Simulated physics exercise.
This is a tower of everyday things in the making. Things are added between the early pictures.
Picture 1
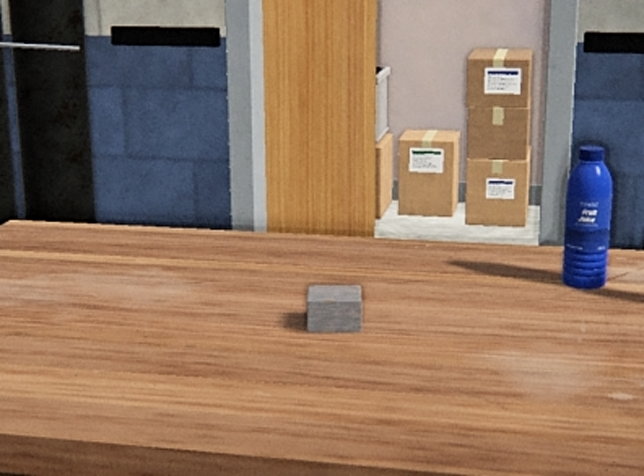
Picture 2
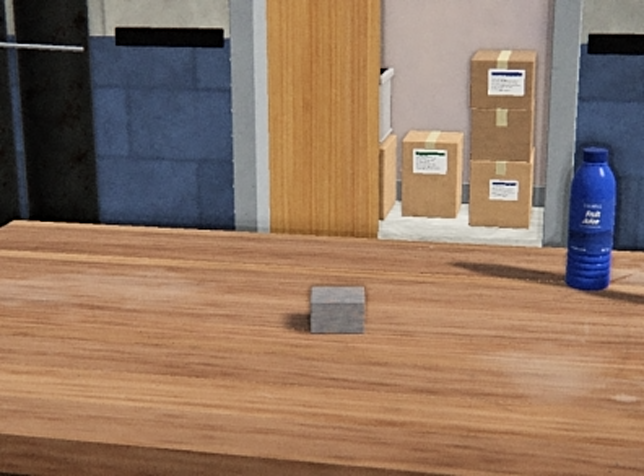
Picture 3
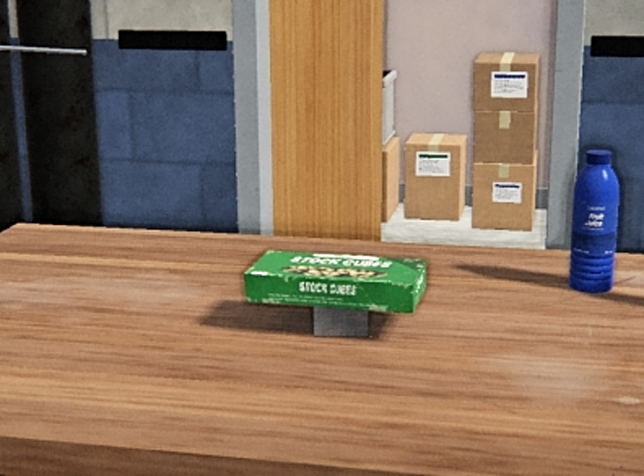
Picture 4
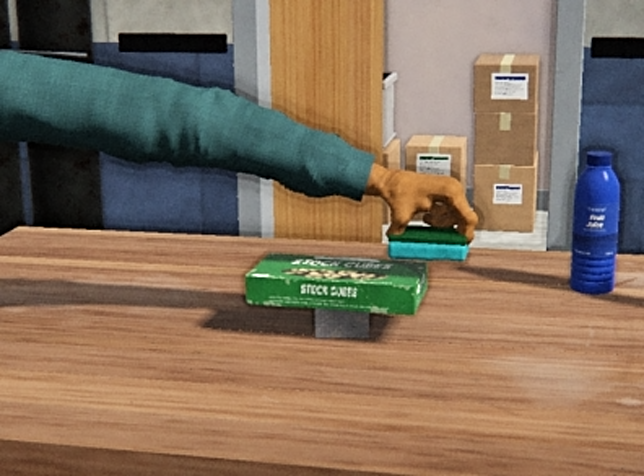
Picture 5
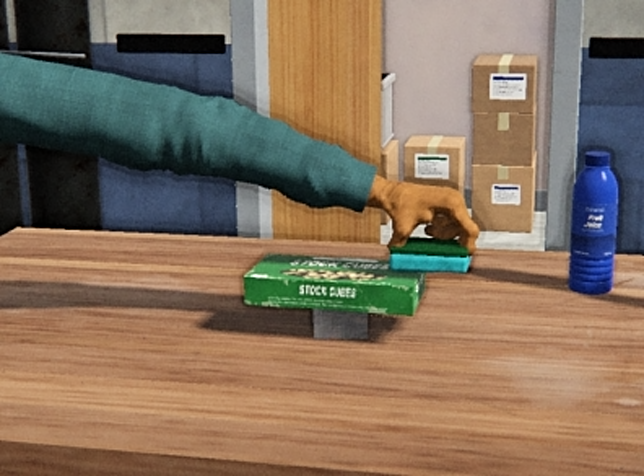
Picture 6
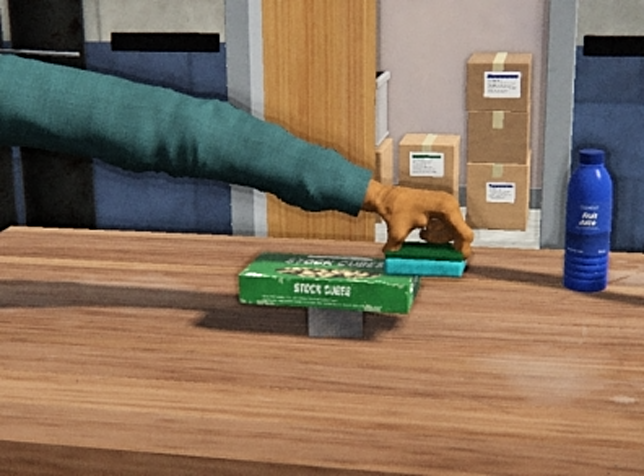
In the video, a grey block sits on a wooden table near a blue bottle, then a green stock cubes box appears on top of it. A hand reaching from the left lowers a turquoise sponge onto the box's right end.
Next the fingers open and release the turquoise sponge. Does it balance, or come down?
The pile loses its balance.
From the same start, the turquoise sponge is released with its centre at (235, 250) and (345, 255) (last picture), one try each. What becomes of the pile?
First try: It gives way; second try: It stays up.
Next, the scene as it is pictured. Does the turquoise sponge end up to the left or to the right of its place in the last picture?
To the right.
Then, 0.30 s later than the last frame, turquoise sponge now fallen.
Then, 0.40 s later than the last frame, things are still on the move.
Then, 0.50 s later than the last frame, as before.
When it is over, fallen, turquoise sponge; the other 4 as before. End places, in pixels of the last picture, turquoise sponge near (495, 324). The pile comes apart.
